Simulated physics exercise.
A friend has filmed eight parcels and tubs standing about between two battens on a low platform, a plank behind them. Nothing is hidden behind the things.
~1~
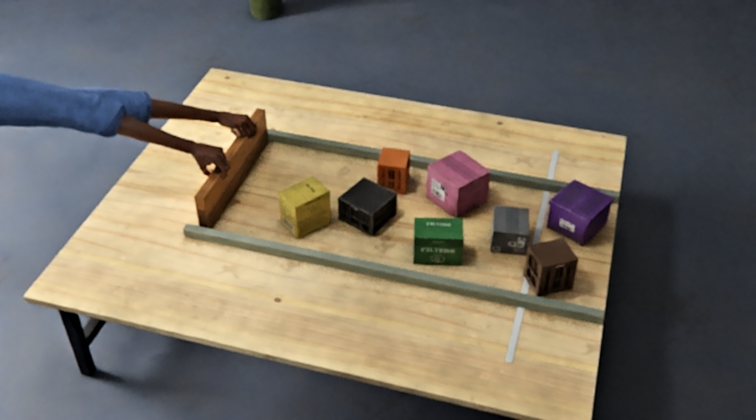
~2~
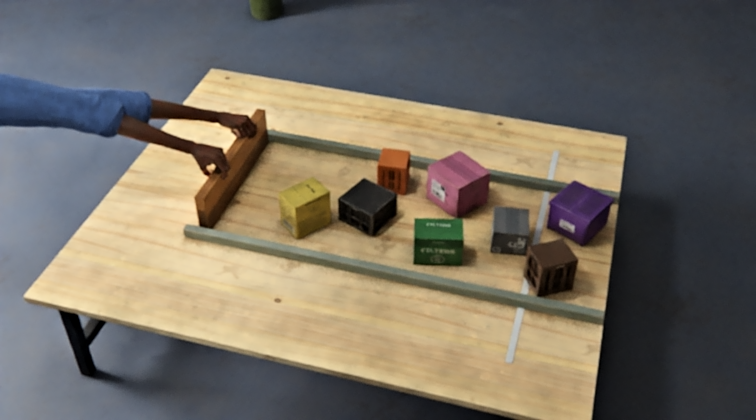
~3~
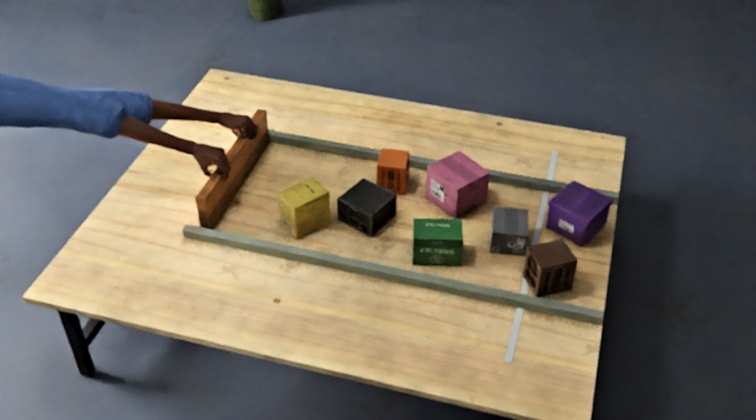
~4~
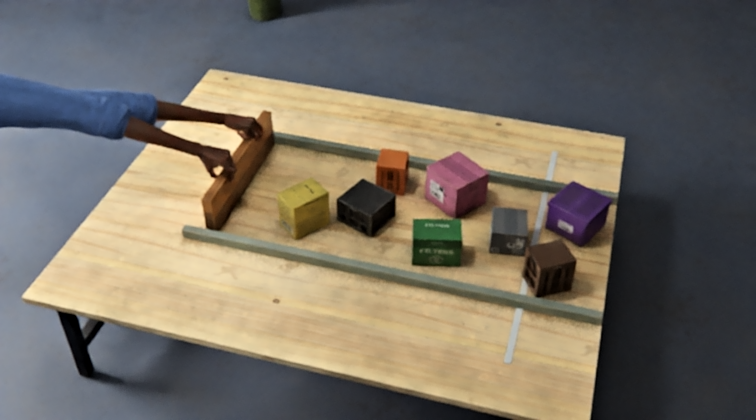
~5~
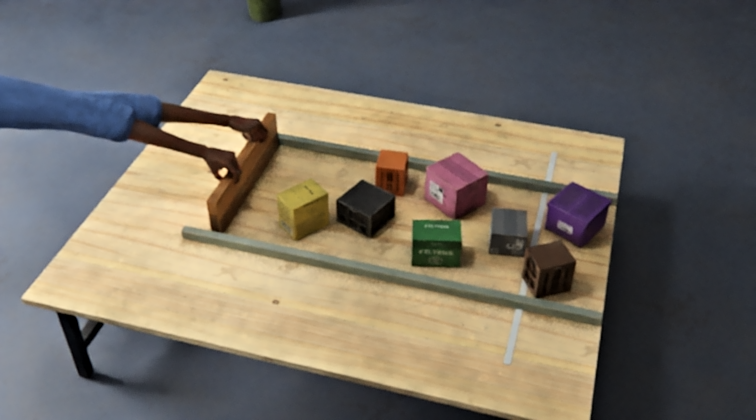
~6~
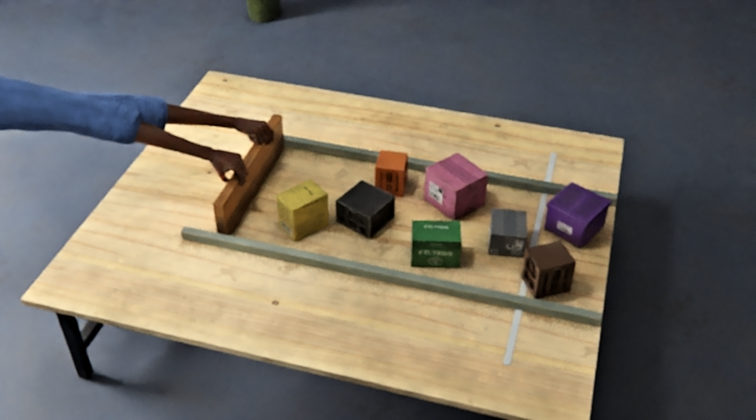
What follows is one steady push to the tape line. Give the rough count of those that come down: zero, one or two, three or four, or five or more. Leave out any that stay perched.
As it turns out, the number that fall off is one or two.
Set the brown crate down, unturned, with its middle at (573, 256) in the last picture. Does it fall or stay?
From there it goes over.
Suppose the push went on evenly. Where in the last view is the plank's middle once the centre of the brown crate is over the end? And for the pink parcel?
About (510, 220), and (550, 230) for the other.
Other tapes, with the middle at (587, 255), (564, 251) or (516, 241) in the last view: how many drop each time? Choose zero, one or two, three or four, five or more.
The falls would be 5 or more; at least five; one or two.
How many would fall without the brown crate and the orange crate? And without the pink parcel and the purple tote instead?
First 0, then 1.
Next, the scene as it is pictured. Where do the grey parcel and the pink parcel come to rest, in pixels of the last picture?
The grey parcel stops around (598, 252); the pink parcel around (597, 202).
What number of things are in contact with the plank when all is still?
3 of them.
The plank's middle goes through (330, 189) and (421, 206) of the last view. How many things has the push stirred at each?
2 and 5.
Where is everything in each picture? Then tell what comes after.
Purple tote (579, 213); brown crate (550, 267); grey parcel (510, 230); plank (234, 167); tape (536, 242), in the first frame.
Brown crate (550, 268); plank (234, 168), in the second frame.
Grey parcel (509, 231); green box (437, 242), in the third frame.
Purple tote (577, 214); yellow box (304, 208), in the fourth frame.
Brown crate (548, 269); orange crate (392, 173), in the fifth frame.
Purple tote (577, 215); brown crate (548, 270); grey parcel (508, 233); plank (252, 174); tape (533, 245), in the sixth frame.
A little later, none off yet; purple tote at rest near (577, 215); brown crate at rest near (548, 270); grey parcel at rest near (508, 233).
When it is over, the number that fall off is one or two; down, brown crate and purple tote.
